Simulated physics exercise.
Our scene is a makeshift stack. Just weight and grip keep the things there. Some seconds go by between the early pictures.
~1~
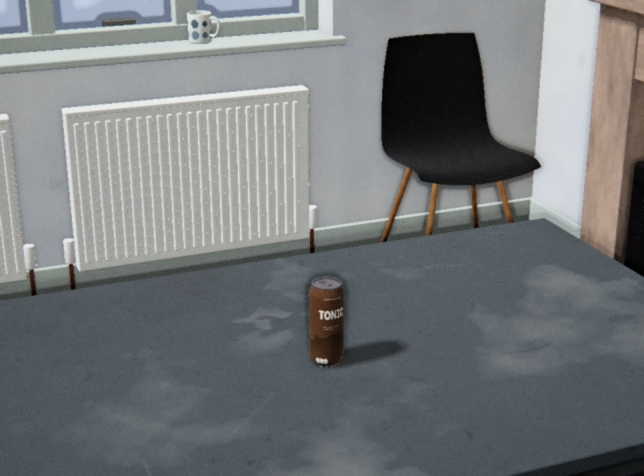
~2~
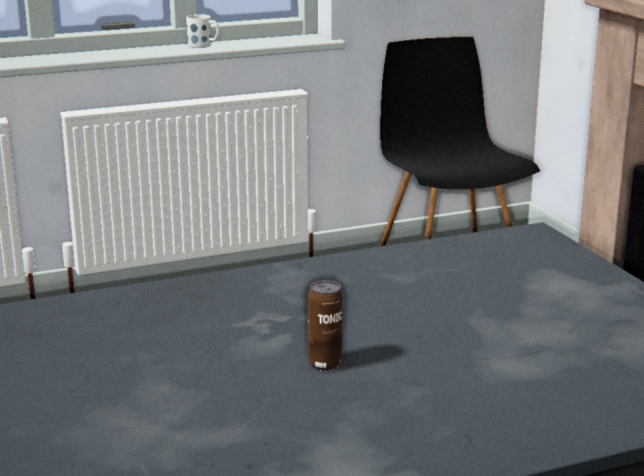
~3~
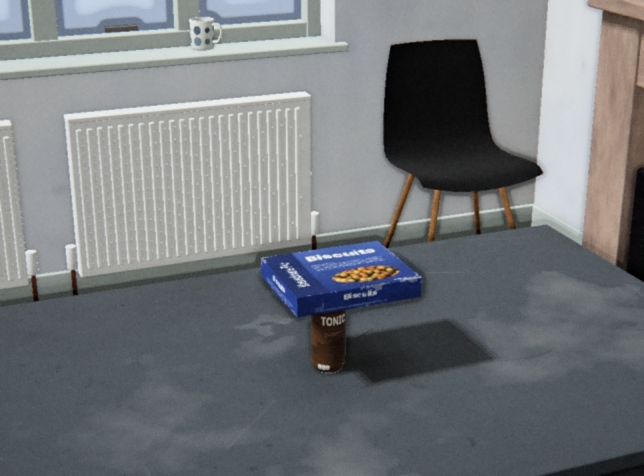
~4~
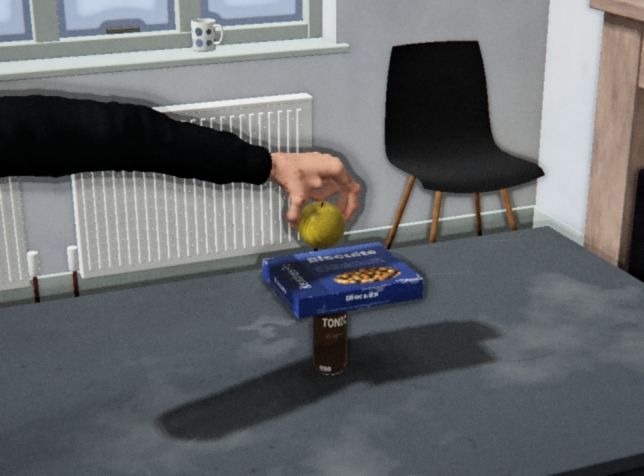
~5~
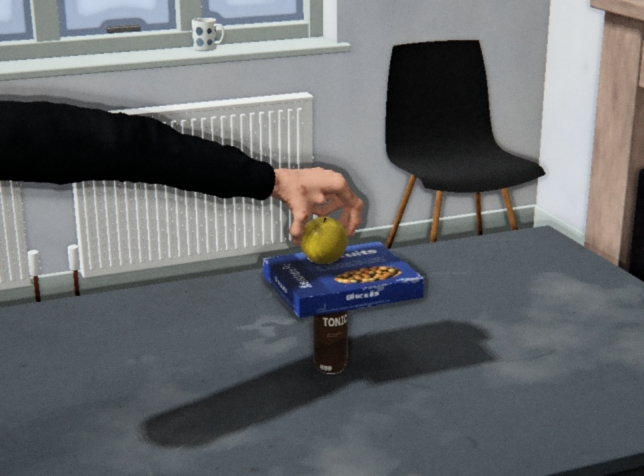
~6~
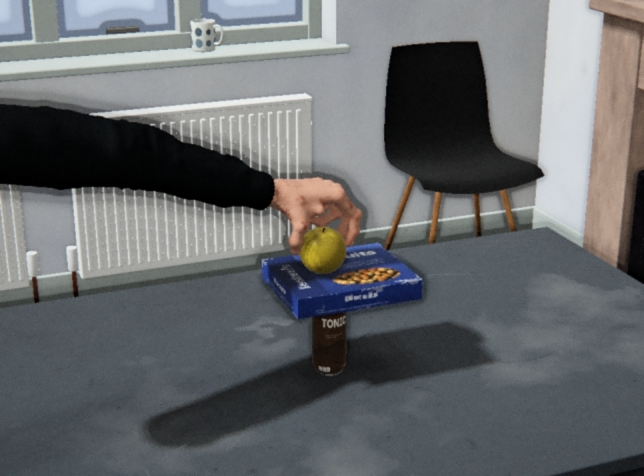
The clip opens on a brown can standing alone on a dark grey table, with a radiator and a black chair behind it. A blue packet then appears lying across the can, and a black-sleeved arm from the left lowers a yellow apple onto the packet, fingers still gripping it.
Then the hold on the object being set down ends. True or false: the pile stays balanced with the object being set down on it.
True.
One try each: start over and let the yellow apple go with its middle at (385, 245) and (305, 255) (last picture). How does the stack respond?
Well, the first time the stack comes down, and the second time it stays put.
Then, 0.20 s past the last view, nothing moves.
Then, 0.70 s past the last view, yellow apple resting near (323, 251).
Finally, all 3 still in place. Final places as the last picture's camera would see them, yellow apple near (323, 251). The stack holds.
